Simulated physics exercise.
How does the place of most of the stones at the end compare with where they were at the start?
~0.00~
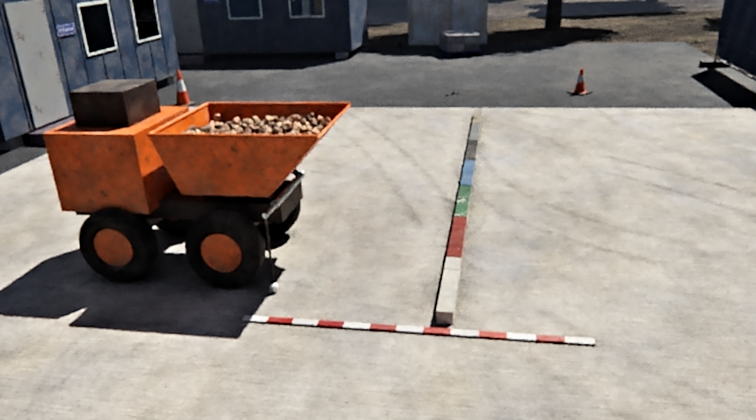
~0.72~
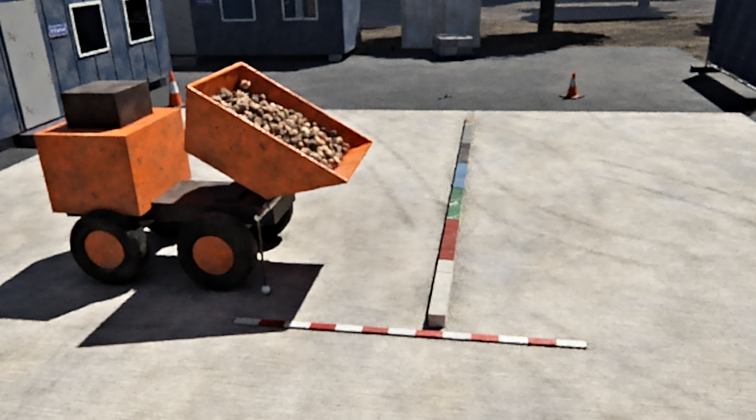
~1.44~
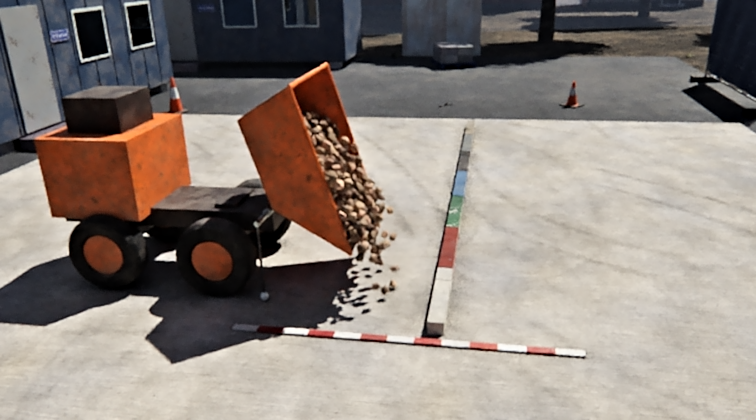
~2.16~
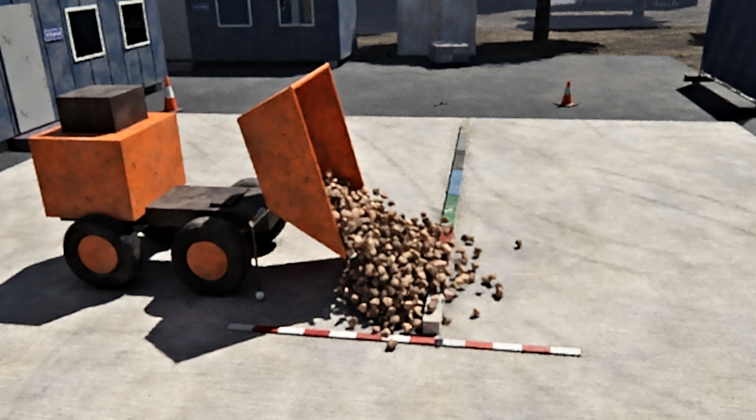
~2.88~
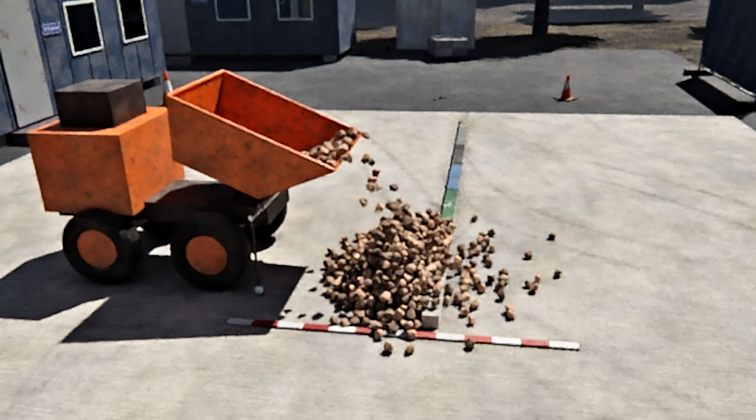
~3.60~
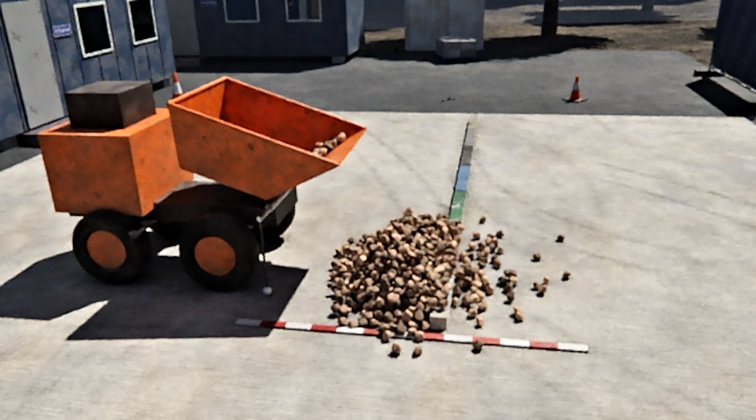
At the start the stones fill the dumper's orange skip. By the end most lie in a heap on the ground to the right, mainly on the near side of the kerb with some beyond it.
